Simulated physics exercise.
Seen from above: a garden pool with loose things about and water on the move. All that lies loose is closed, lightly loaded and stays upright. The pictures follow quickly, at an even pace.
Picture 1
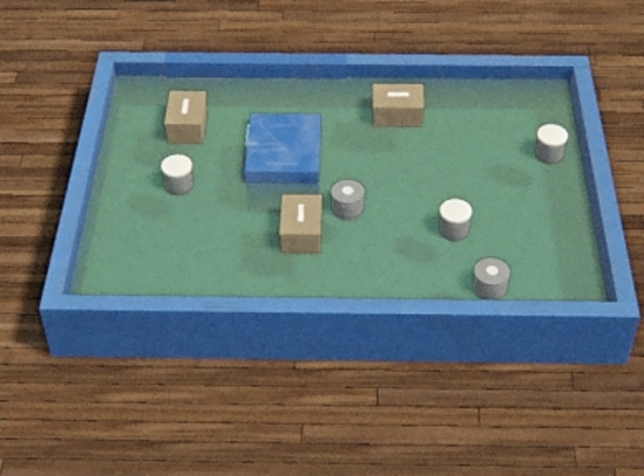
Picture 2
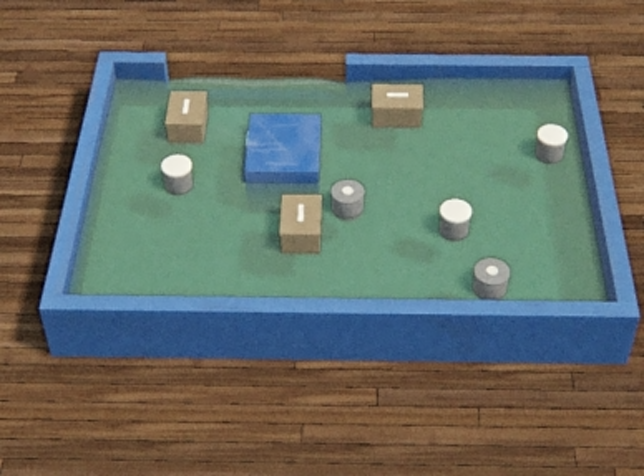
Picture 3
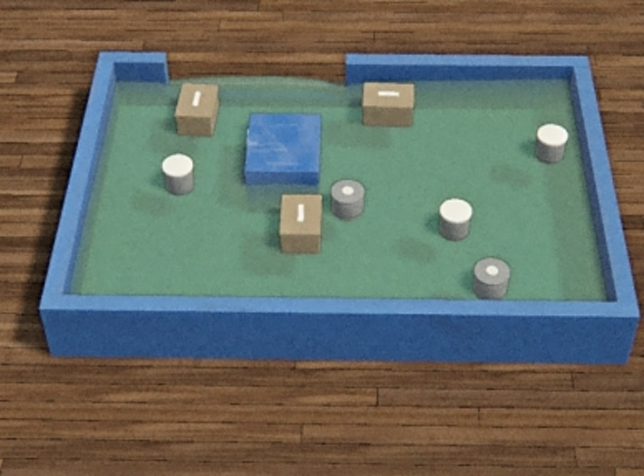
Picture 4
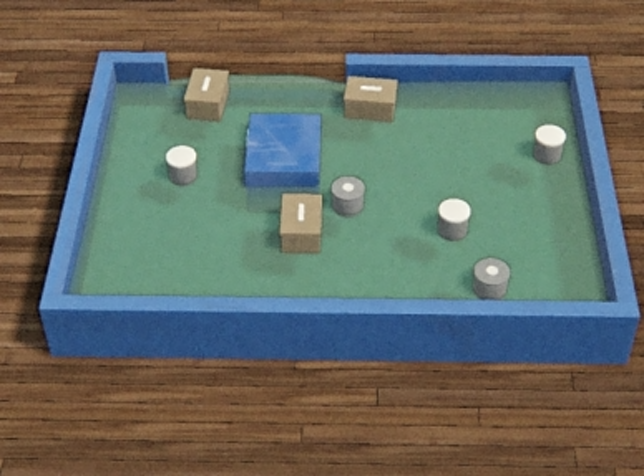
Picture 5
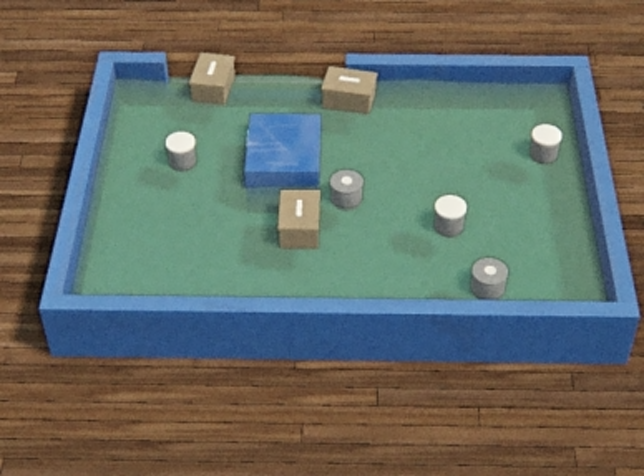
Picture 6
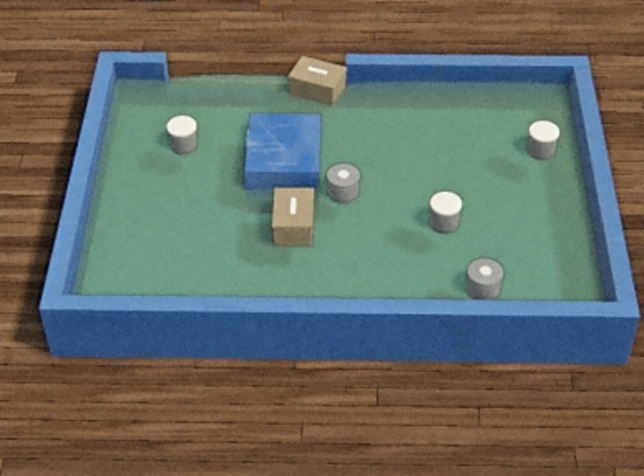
In a blue-walled garden pool, a section of the far wall disappears; the floating boxes and round containers begin drifting, the two far boxes moving toward the gap, and the left one passes out of view while the others shift slightly.
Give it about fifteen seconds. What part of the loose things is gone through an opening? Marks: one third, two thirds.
Share: From one to two thirds.
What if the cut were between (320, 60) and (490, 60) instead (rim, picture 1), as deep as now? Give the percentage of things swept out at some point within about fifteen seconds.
Some 80 per cent.
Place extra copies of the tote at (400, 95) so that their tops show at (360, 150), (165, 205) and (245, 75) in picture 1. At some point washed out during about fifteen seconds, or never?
As listed: Yes, gone, through.
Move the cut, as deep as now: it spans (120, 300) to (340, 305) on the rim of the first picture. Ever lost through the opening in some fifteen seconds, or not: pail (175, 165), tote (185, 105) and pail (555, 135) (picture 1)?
In turn: Washed out, carried outside, inside.
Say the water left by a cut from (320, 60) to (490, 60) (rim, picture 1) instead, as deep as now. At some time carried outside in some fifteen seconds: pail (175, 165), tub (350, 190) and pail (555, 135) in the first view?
In that order: Left behind, carried outside, yes.
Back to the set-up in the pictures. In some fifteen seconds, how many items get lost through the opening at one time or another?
It comes to 4.
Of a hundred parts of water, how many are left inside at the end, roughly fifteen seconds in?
Some 44 per cent.
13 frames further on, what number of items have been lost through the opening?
That makes 3.
A moment on, 2 of 8 are out; 6 afloat.
Next, 3 of 8 are out; 5 afloat.
Later, 4 of 8 are out; 4 afloat.
In the end, 4 of 8 are out; 4 afloat.
